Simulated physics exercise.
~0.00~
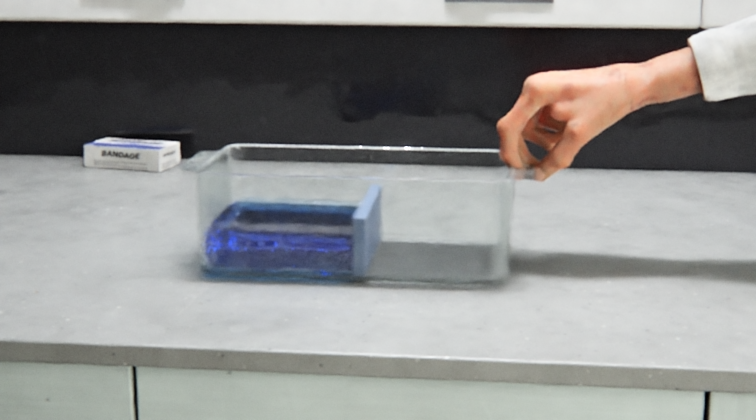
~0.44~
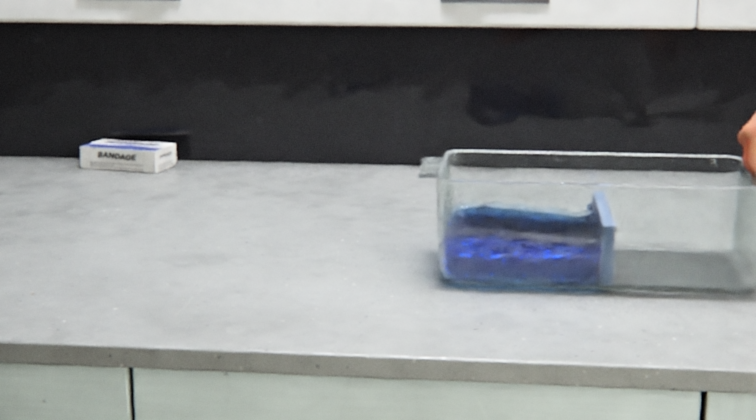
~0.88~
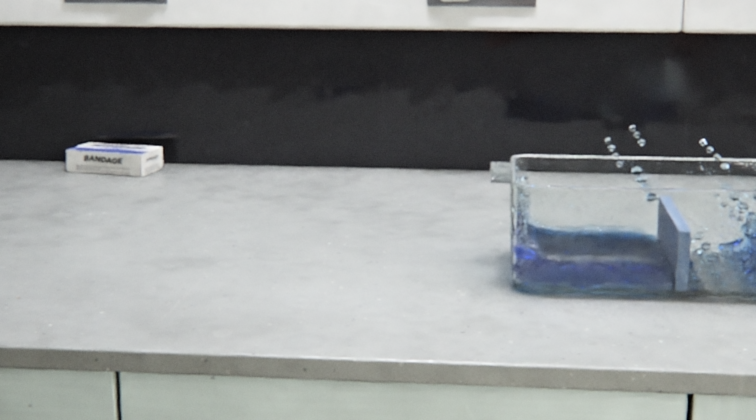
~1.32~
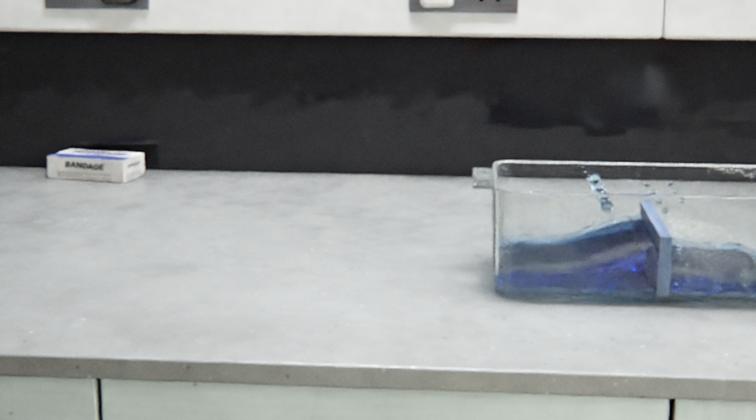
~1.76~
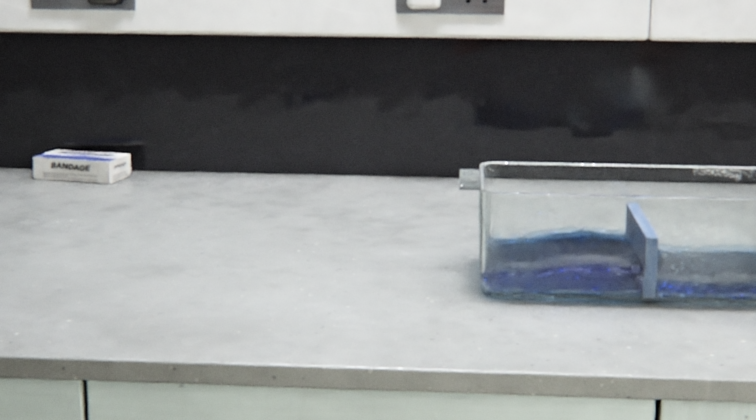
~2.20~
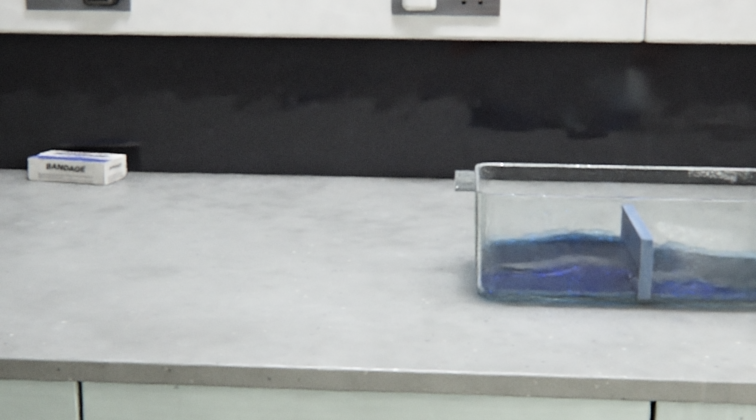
Clear divided container of blue liquid being pulled right by a hand across a grey counter, liquid splashing into the empty side and settling.
